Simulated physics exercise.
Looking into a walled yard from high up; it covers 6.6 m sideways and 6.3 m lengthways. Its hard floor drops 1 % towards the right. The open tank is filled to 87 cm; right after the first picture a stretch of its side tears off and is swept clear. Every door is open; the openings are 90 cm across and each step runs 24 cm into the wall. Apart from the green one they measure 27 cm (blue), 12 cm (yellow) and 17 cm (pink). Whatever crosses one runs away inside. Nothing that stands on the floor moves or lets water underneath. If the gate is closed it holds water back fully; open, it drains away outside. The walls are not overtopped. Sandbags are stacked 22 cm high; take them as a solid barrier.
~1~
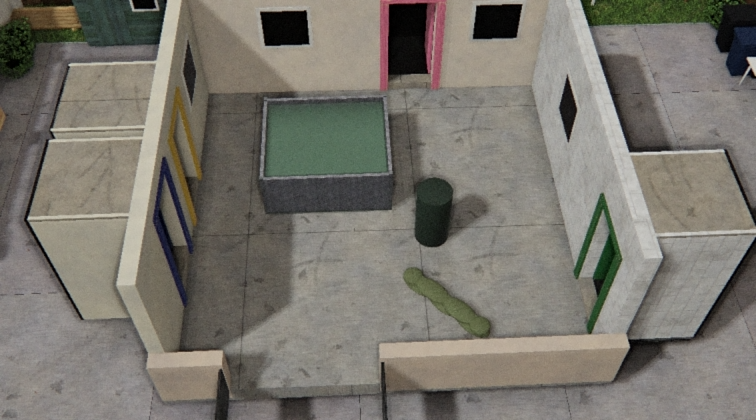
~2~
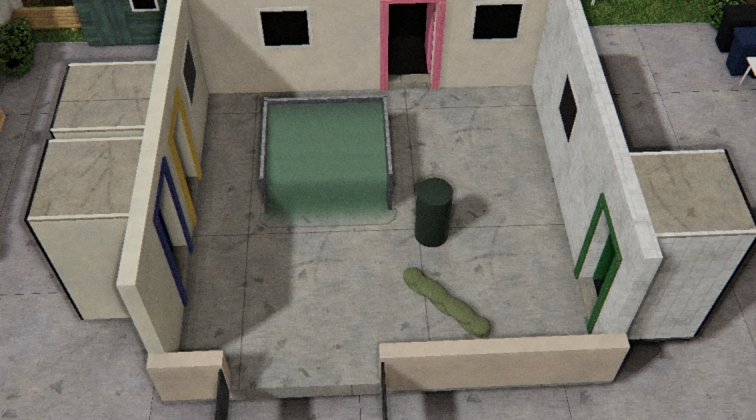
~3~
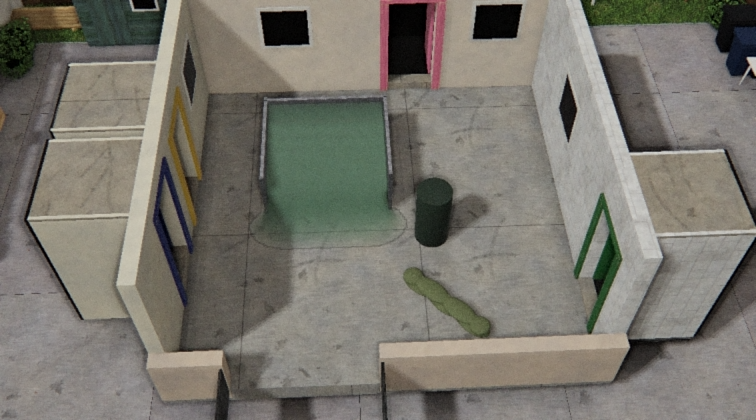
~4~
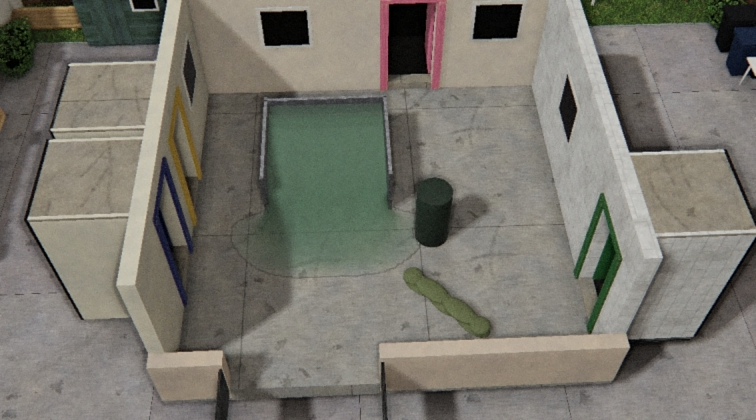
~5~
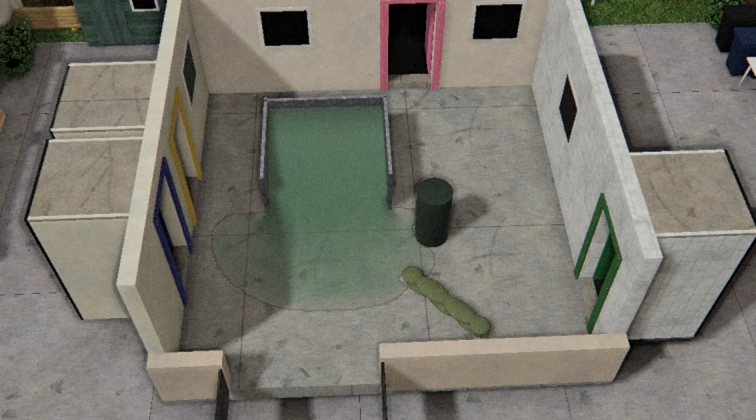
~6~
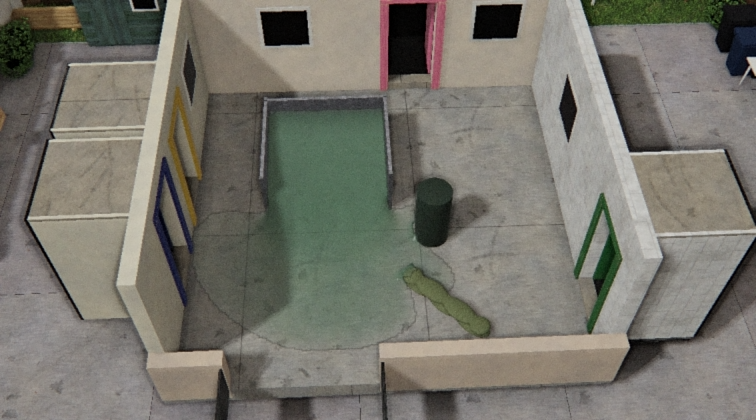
In a walled yard, green water pouring from an open tank's near side, spreading across the floor around a dark cylinder and sandbags.
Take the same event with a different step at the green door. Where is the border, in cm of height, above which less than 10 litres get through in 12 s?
Some 19 cm above the ground.
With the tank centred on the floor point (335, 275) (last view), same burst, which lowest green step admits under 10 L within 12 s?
Then roughly 13.5 cm.
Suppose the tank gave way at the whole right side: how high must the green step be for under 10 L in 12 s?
About 21 cm.
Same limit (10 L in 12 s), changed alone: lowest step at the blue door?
Roughly 9.0 cm at blue.
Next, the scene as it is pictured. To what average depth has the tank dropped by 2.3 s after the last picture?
About 15 cm.
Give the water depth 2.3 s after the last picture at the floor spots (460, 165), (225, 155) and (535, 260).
In that order: 0, 0 and 1 cm.
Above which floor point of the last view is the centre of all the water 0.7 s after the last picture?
At about (331, 226).
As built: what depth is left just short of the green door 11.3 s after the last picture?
Some 6.0 cm.
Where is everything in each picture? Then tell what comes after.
In the first picture, the open tank at (326, 139) is whole and still, 87 cm deep; the green door at (596, 269) is dry.
In the second picture, the gap is at (328, 199), the front 0.3 m out at (269, 223); the back of the open tank holds 88 cm.
In the third picture, the gap is at (328, 200), the front 0.7 m out at (275, 245); the back of the open tank holds 87 cm.
In the fourth picture, the front is at (285, 273), 1.3 m from the gap at (328, 202); 3.7 m2 of floor is wet, 78 cm left at the back.
In the fifth picture, the gap is at (328, 202), the front 2.0 m out at (291, 306); the back of the open tank holds 75 cm.
In the sixth picture, water pours out at (328, 202) and has run 2.7 m, to (298, 345); about 9 cm deep outside, 71 cm at the back; 2.3 m in a straight line remain to the green door at (596, 269).
Then, 0.7 s after the last picture water covers 40 % of the floor, deepest (42 cm) near (386, 369); it has not reached the green door.
Then, 2.3 s after the last picture water covers 50 % of the floor, deepest (34 cm) near (568, 362); 20 cm at the green door, 34 litres in over its 6 cm step.
Then, 11.3 s after the last picture water covers 95 % of the floor, deepest (8 cm) near (540, 143); 6 cm at the green door, 144 litres in over its 6 cm step.
At the green door as built, the water peaked near 20 cm, 2.3 s after the last picture.
Run again over the same 12 s with other heights there, 17 litres in over 16.5 cm, 3 litres over 22.5 cm. The limit of 10 litres is kept from about 19 cm up.
